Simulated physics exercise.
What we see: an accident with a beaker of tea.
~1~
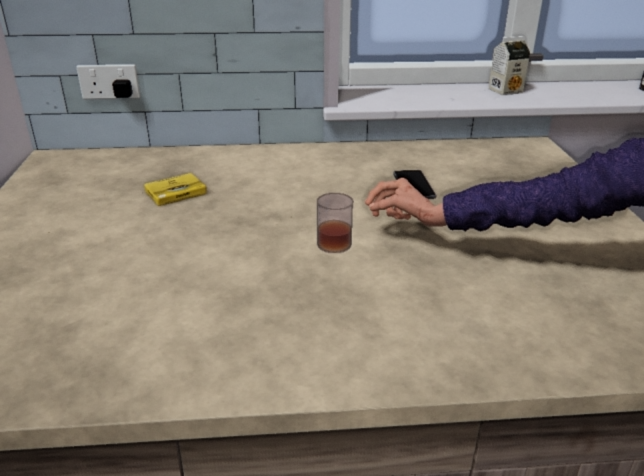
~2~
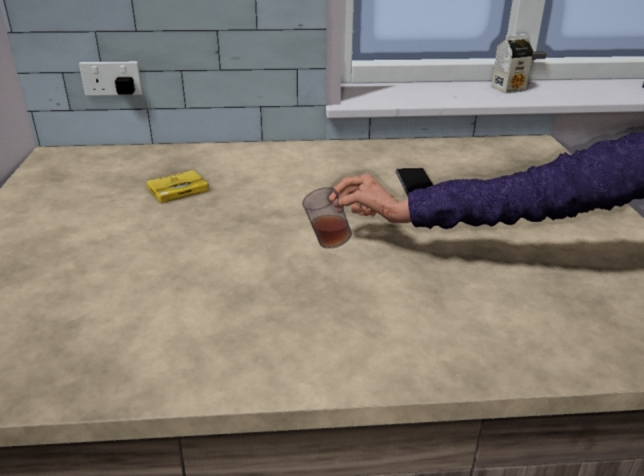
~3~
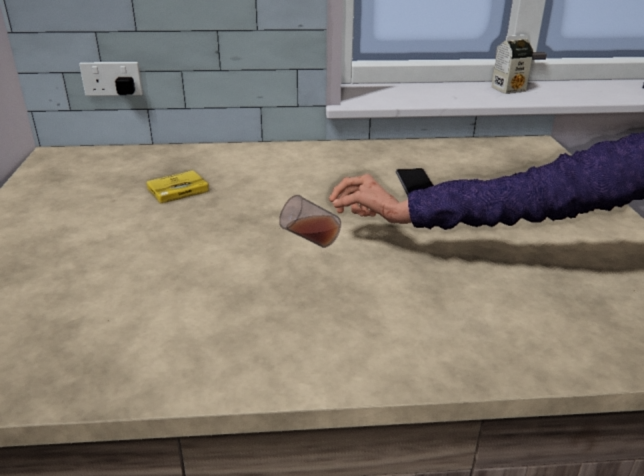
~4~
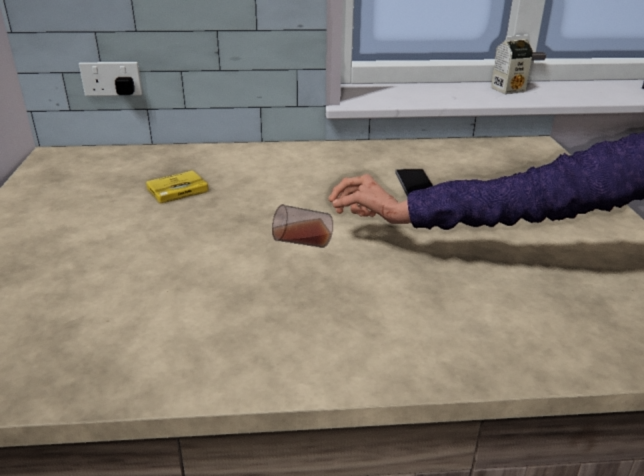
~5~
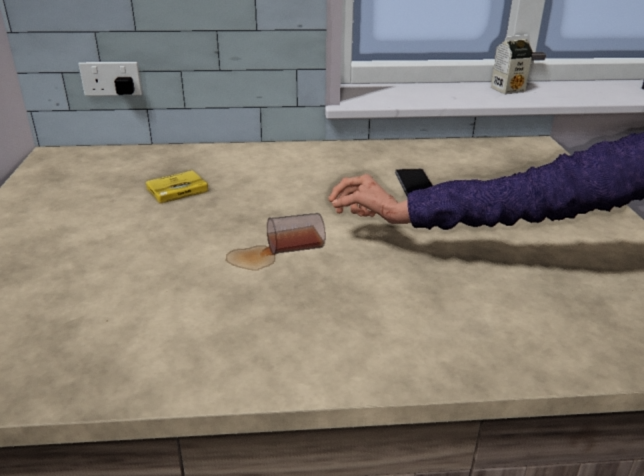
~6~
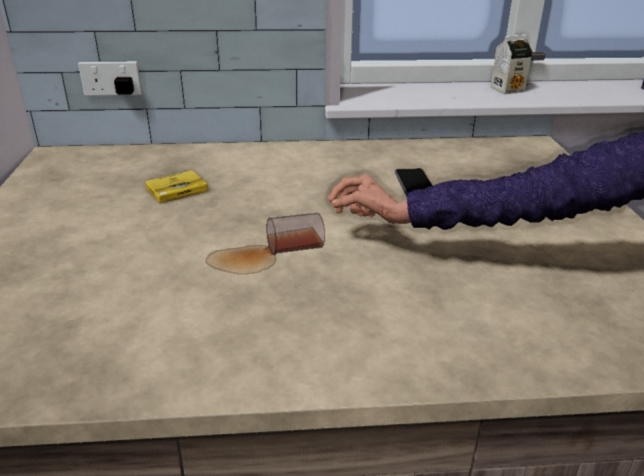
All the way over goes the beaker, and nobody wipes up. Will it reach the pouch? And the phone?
Pouch comes out dry, phone comes out dry.
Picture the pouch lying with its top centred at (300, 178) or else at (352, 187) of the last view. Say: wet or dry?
Lab note - position 1: It avoids the spill; position 2: It avoids the spill.
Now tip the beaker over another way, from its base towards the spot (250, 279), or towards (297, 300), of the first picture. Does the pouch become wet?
Toward the first point it avoids the spill; toward the second it avoids the spill.
Shortly, the puddle covers about as much as a plate; the pouch is still dry; the phone is still dry.
Then, the puddle covers about as much as a tray; the pouch is still dry; the phone is still dry.
At the finish, the puddle covers about as much as a tray; the pouch is still dry; the phone is still dry.
